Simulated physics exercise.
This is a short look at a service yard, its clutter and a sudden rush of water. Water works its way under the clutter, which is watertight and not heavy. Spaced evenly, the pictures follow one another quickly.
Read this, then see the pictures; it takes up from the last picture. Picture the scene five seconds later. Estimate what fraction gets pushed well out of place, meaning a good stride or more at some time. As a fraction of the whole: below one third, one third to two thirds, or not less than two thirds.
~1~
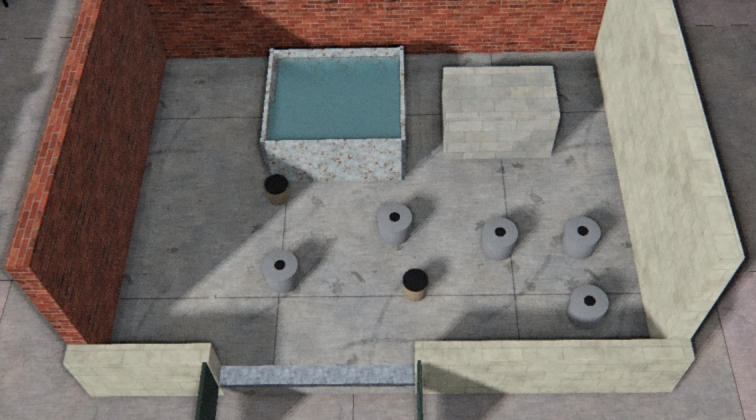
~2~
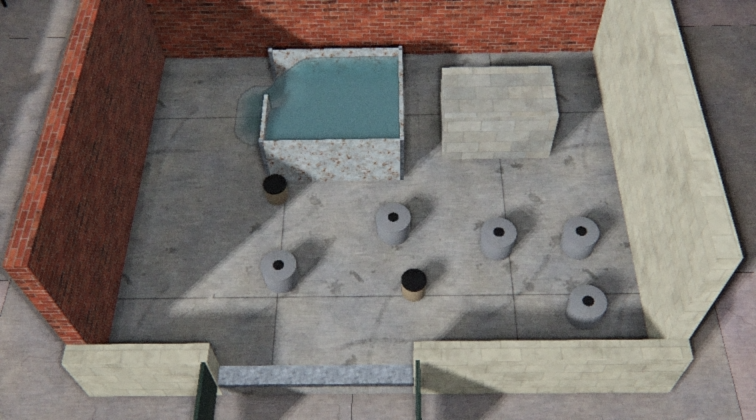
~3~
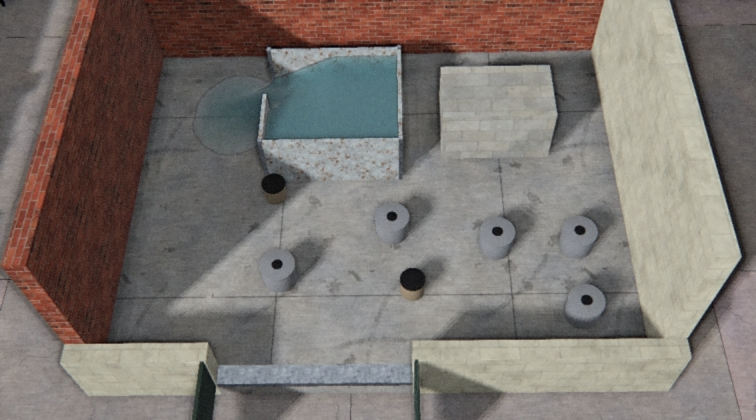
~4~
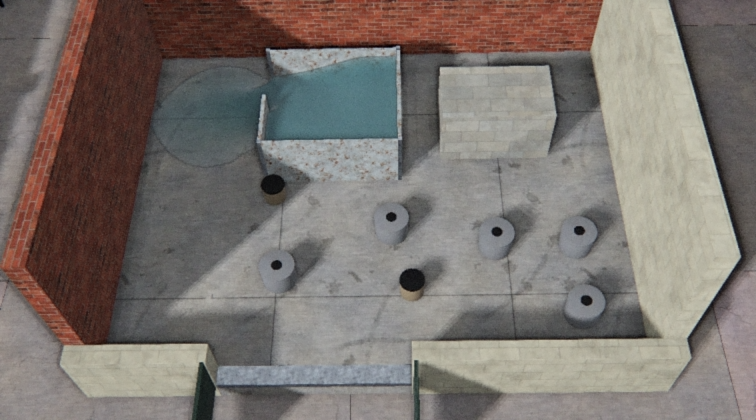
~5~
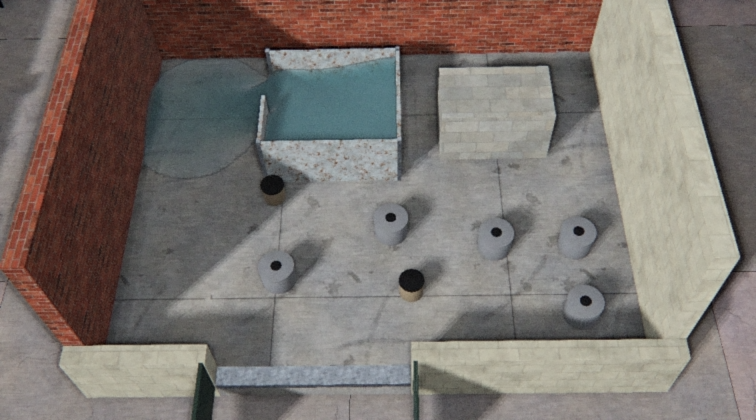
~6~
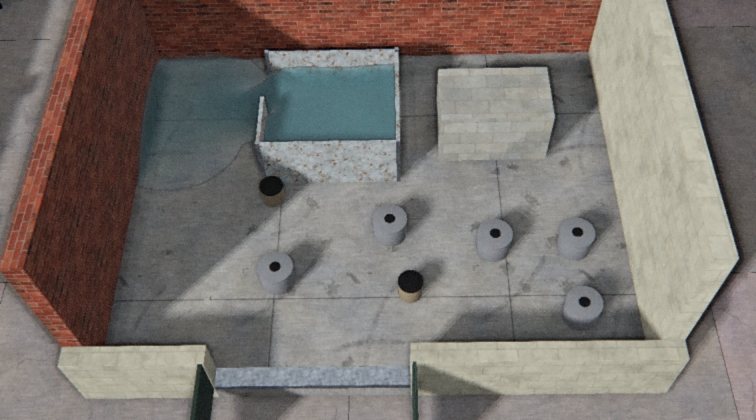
The fraction is below one third.
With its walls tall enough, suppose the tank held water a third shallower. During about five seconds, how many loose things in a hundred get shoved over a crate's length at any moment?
Something like 10 percent.
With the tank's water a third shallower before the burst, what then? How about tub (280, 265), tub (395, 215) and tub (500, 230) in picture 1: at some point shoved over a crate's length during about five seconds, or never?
The first reached the mark, the second stopped before it, the third stopped before it.
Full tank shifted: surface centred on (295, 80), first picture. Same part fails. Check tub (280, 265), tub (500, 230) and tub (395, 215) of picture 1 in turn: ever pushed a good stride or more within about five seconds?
Result per object - went far, stayed close, stayed close.
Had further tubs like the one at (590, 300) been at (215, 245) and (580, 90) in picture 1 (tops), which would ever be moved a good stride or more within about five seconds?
First one cleared the mark, second one missed the mark.
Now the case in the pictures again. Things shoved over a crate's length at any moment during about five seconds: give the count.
That comes out at 1.
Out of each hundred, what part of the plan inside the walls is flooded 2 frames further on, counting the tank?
20 in a hundred, roughly.
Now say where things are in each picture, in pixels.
In the first frame, a tub at (583, 231) rests on the ground; a pail at (276, 184), on the bottom; 0 of 7 have shifted.
In the second frame, a tub at (581, 231), on the bottom; a pail at (275, 184), on the bottom; 0 of 7 have shifted.
In the third frame, a tub at (580, 231) rests on the ground; a pail at (273, 183), on the bottom; 0 of 7 have shifted.
In the fourth frame, a tub at (579, 231) rests on the ground; a pail at (273, 184), on the bottom; 0 of 7 have shifted.
In the fifth frame, a tub at (579, 231), on the bottom; a pail at (272, 184), on the bottom; 0 of 7 have shifted.
In the sixth frame, a tub at (578, 232), on the bottom; a pail at (271, 185), on the bottom; 0 of 7 have shifted.
A moment on, 0 of 7 are well off their spots; 0 afloat.
Next, 0 of 7 are well off their spots; 0 afloat.
Later, 1 of 7 are well off their spots; 0 afloat.
In the end, 1 of 7 are well off their spots, and 1 have been at some point; 0 afloat.
